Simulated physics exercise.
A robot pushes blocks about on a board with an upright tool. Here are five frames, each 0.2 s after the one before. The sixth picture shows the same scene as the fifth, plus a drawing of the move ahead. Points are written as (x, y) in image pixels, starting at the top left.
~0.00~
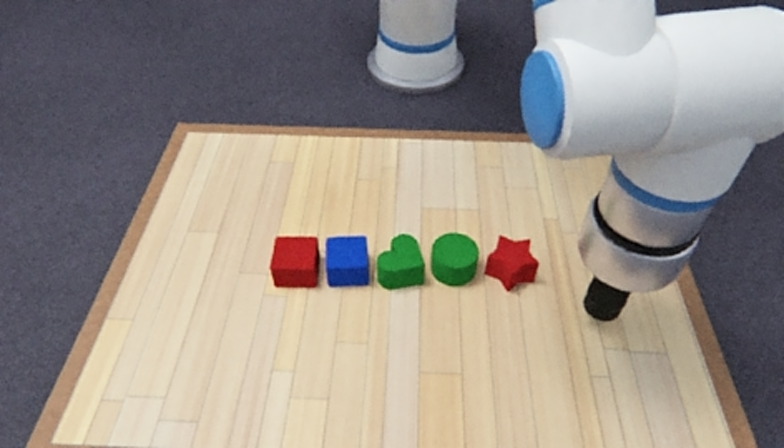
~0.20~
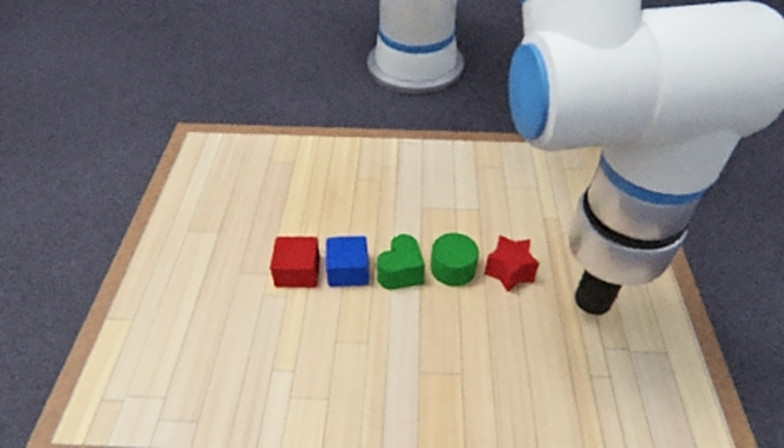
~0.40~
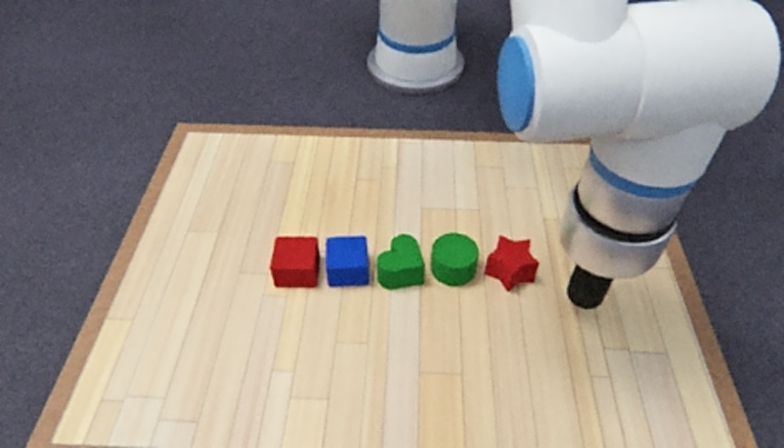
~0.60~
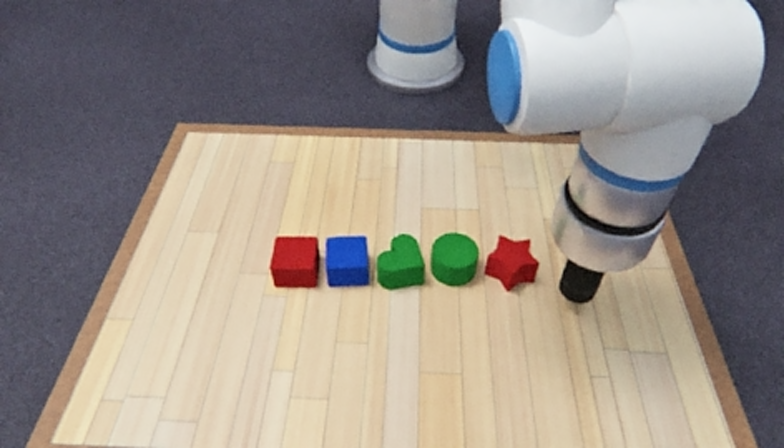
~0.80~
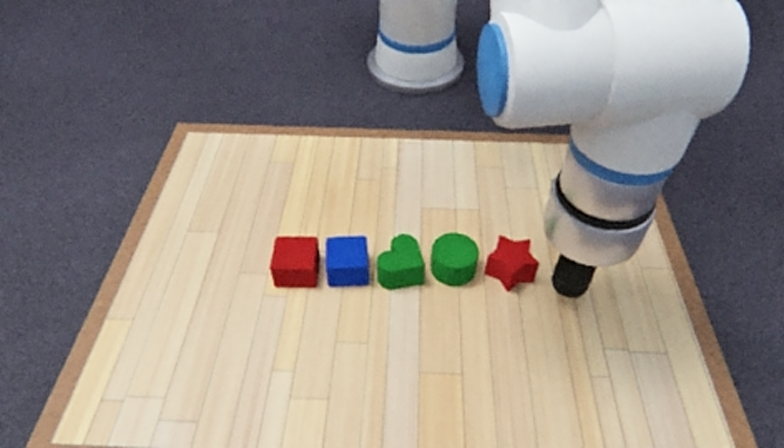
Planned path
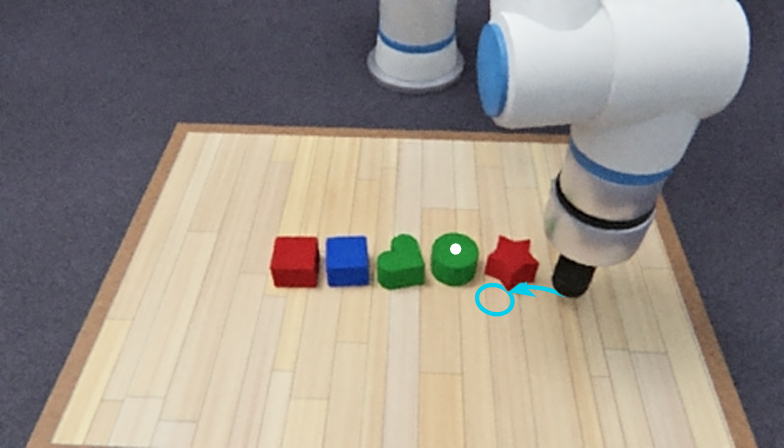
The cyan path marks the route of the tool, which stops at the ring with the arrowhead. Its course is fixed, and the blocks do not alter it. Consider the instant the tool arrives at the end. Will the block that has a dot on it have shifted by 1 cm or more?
I'd say yes.
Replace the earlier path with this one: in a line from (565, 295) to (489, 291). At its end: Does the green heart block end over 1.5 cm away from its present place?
My answer is no.
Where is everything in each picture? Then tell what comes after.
The first picture shows tool's lower end at (601, 307); green heart block at (402, 253); green disc at (456, 249); red star-shaped block at (514, 252).
The second picture shows tool at (593, 301); blocks still.
The third picture shows tool at (584, 295); blocks still.
The fourth picture shows tool at (576, 290); blocks still.
The fifth picture shows tool at (569, 285); green heart block at (402, 253); green disc at (456, 249); red star-shaped block at (514, 252).
Drawn move, from (565, 295) by way of (540, 288) and (515, 289) to (495, 299); the dot is on the green disc.
The first path, step by step. Halfway along, tool at (530, 277); green disc at (446, 246); red star-shaped block at (495, 245), turned 15° clockwise.
At the end, tool at (497, 289); green heart block still; green disc at (441, 244); red star-shaped block at (486, 245), turned 50° clockwise.
